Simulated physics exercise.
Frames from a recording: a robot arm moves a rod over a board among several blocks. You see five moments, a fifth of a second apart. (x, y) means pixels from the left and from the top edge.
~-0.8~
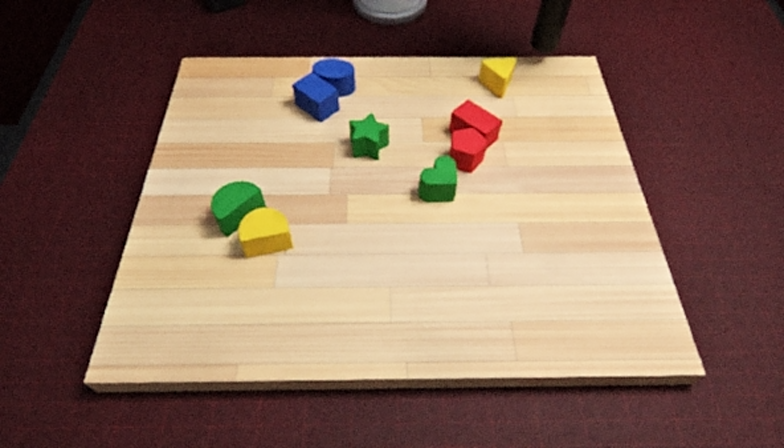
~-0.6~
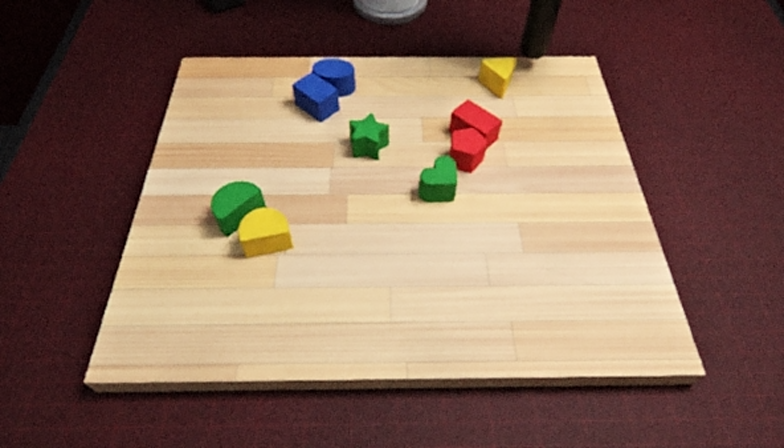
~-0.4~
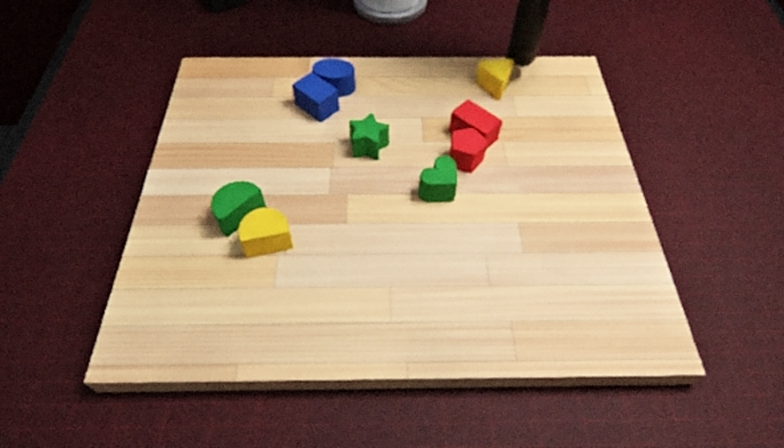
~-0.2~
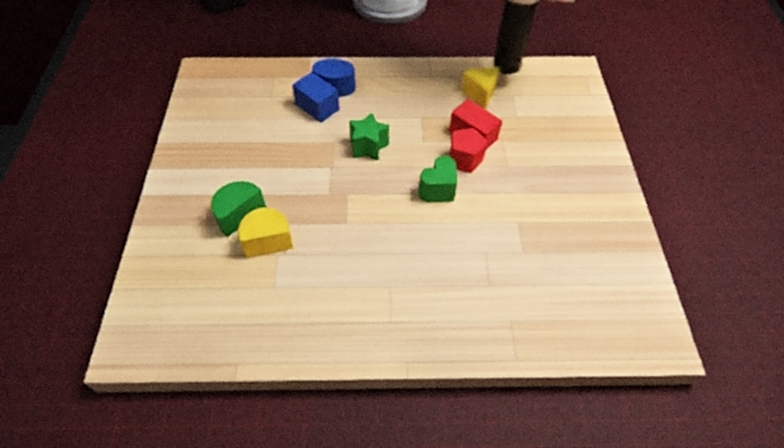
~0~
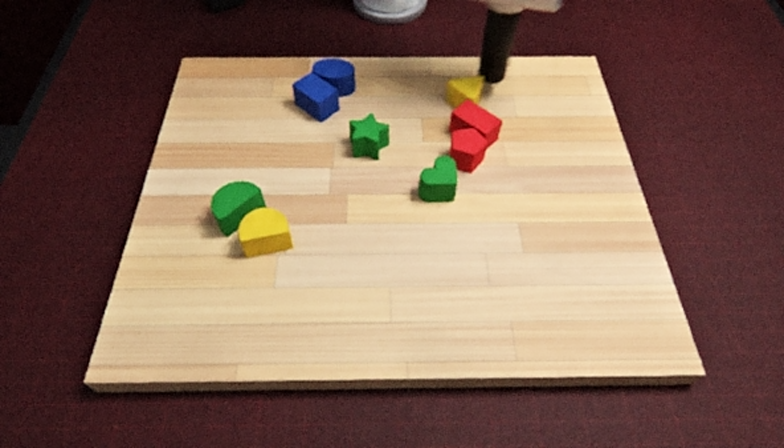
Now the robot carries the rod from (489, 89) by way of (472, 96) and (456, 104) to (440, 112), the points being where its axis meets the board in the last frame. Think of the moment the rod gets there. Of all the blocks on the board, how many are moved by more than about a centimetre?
Moved: 2.
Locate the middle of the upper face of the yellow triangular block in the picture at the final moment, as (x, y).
Around pixel (418, 110).
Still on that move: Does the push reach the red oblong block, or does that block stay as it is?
It gets pushed out of place.
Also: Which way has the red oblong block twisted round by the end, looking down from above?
It spins anti-clockwise.
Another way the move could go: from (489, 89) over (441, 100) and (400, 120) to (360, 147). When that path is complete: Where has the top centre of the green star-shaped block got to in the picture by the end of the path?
I'd say the green star-shaped block ends with its top centre at (340, 146).
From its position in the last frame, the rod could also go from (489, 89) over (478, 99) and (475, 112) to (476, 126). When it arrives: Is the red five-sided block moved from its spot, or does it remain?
Moved off its spot.
The first path, step by step. Halfway along, rod at (466, 86); yellow triangular block at (443, 97); red oblong block at (468, 119), turned 55° anticlockwise.
At the end, rod at (442, 98); yellow triangular block at (418, 110); red five-sided block at (470, 143); red oblong block at (465, 120), turned 65° anticlockwise.
